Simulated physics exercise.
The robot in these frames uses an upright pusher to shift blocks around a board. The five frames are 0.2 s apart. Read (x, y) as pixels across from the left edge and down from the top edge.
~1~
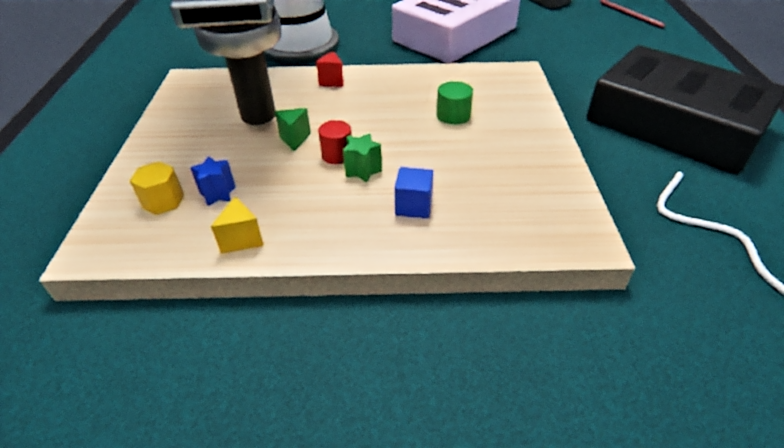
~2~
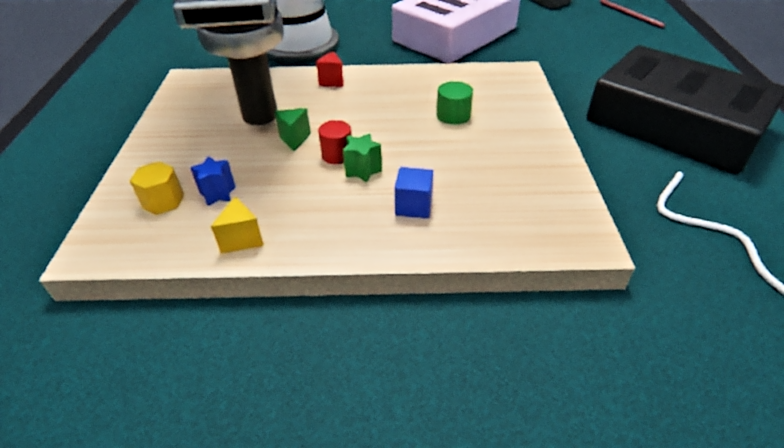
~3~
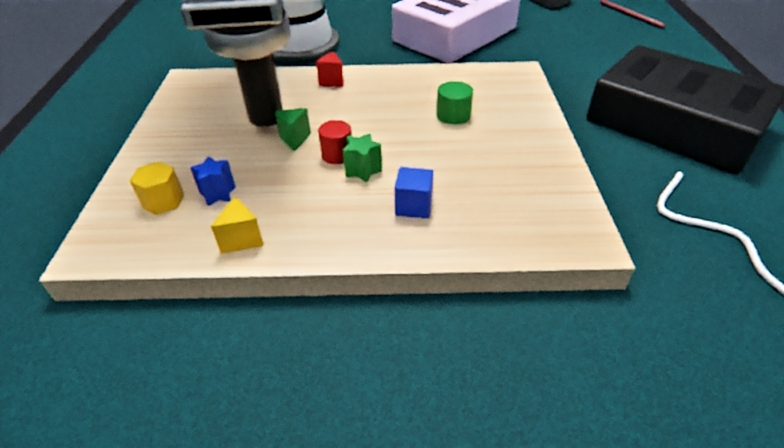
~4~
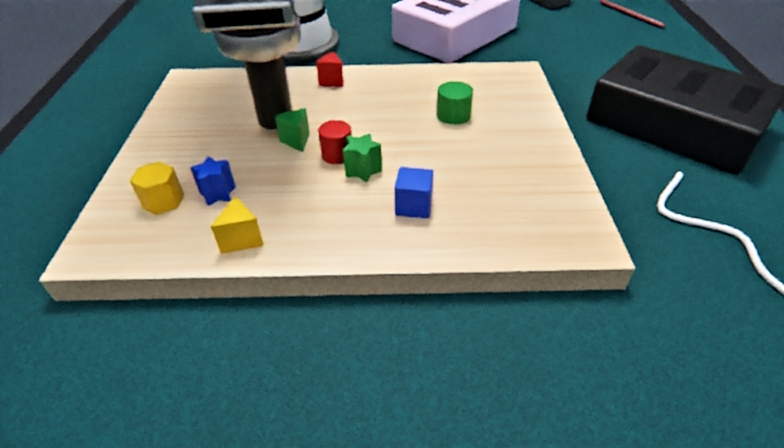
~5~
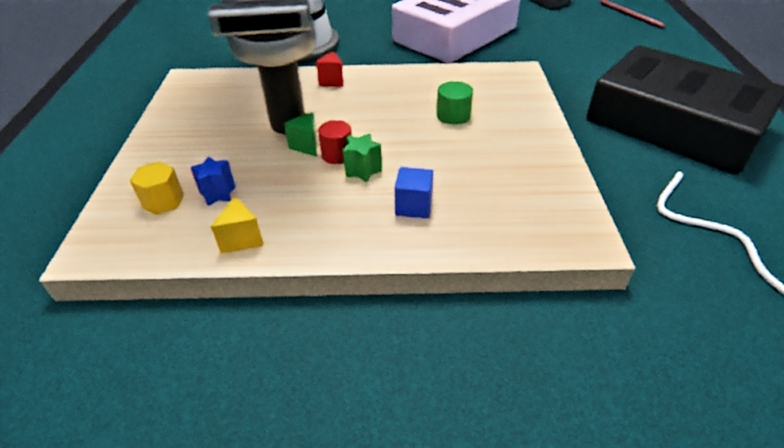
On a wooden board, a robot's upright pusher slides right, nudging a green three-sided block slightly.
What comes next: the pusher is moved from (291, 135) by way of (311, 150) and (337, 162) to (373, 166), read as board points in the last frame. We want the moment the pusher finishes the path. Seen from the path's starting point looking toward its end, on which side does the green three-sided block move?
It's pushed right.
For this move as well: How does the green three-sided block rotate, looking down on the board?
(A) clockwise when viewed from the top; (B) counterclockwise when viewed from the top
A - clockwise when viewed from the top.
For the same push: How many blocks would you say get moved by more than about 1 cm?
The count will be 3 or more.
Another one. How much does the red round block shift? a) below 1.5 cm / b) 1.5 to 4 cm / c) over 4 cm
c
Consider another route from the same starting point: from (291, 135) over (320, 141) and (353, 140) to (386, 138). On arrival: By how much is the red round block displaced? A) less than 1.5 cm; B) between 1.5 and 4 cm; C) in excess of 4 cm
(B)
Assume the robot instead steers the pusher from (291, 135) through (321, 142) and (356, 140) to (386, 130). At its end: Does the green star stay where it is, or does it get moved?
Once the pusher is done, the green star is in a new spot.
What follows on the original path. One third of the way, pusher (309, 139); green three-sided block (313, 141); red round block (341, 130); green star (366, 144), turned 15° clockwise.
Two thirds of the way, pusher (337, 151); green three-sided block (323, 153), turned 55° clockwise; red round block (373, 133); green star (384, 150), turned 60° clockwise.
At the end, pusher (372, 155); green three-sided block (323, 153), turned 55° clockwise; red round block (405, 130); green star (397, 153), turned 110° clockwise; blue square block still.
